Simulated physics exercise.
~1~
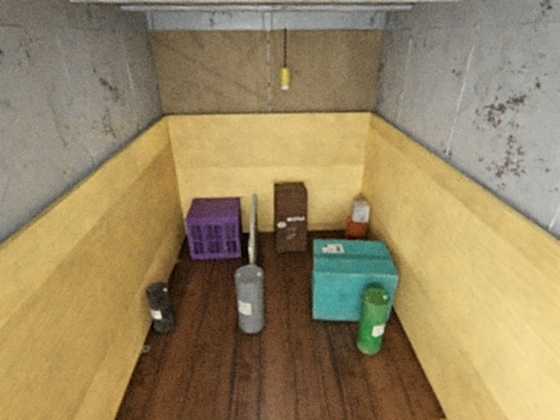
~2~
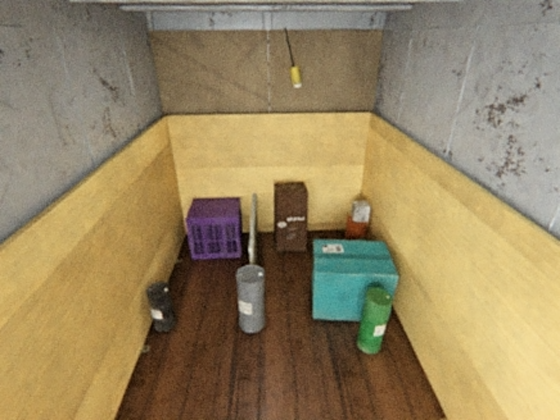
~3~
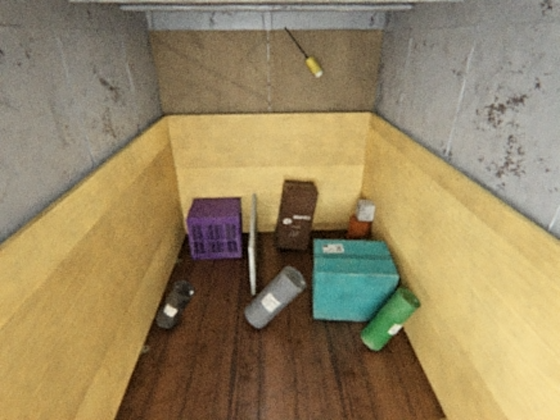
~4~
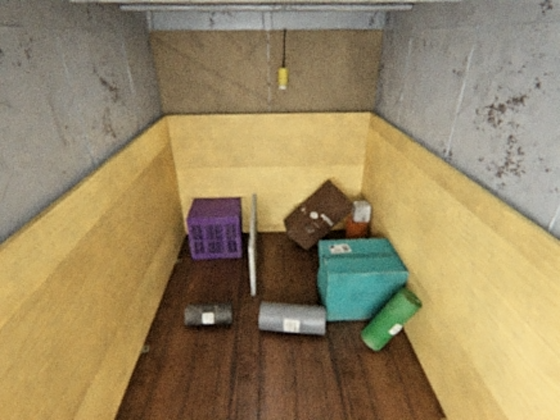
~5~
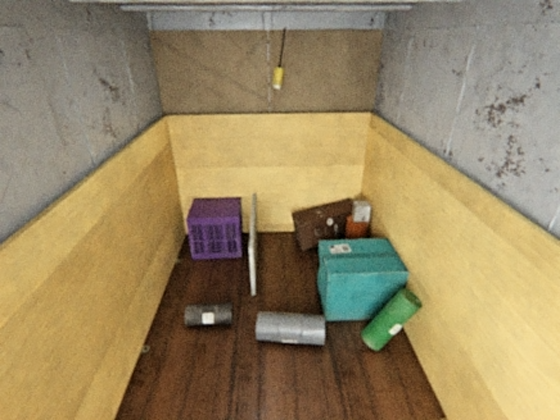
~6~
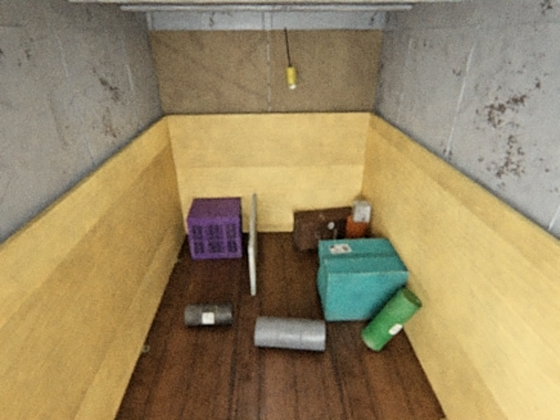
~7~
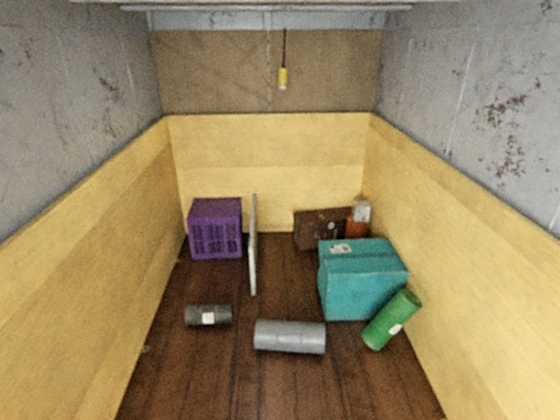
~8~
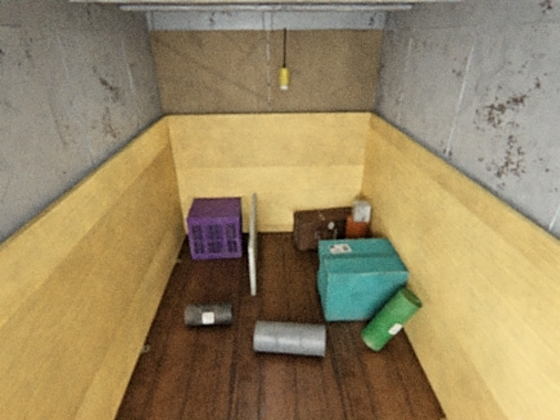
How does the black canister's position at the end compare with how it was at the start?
At the start the black canister stands upright on the left of the floor. By the end it is lying on its side, a little further to the right.
Canisters and a brown box tipping rightward in a van's load bay, three ending on their sides, the green canister leaning.
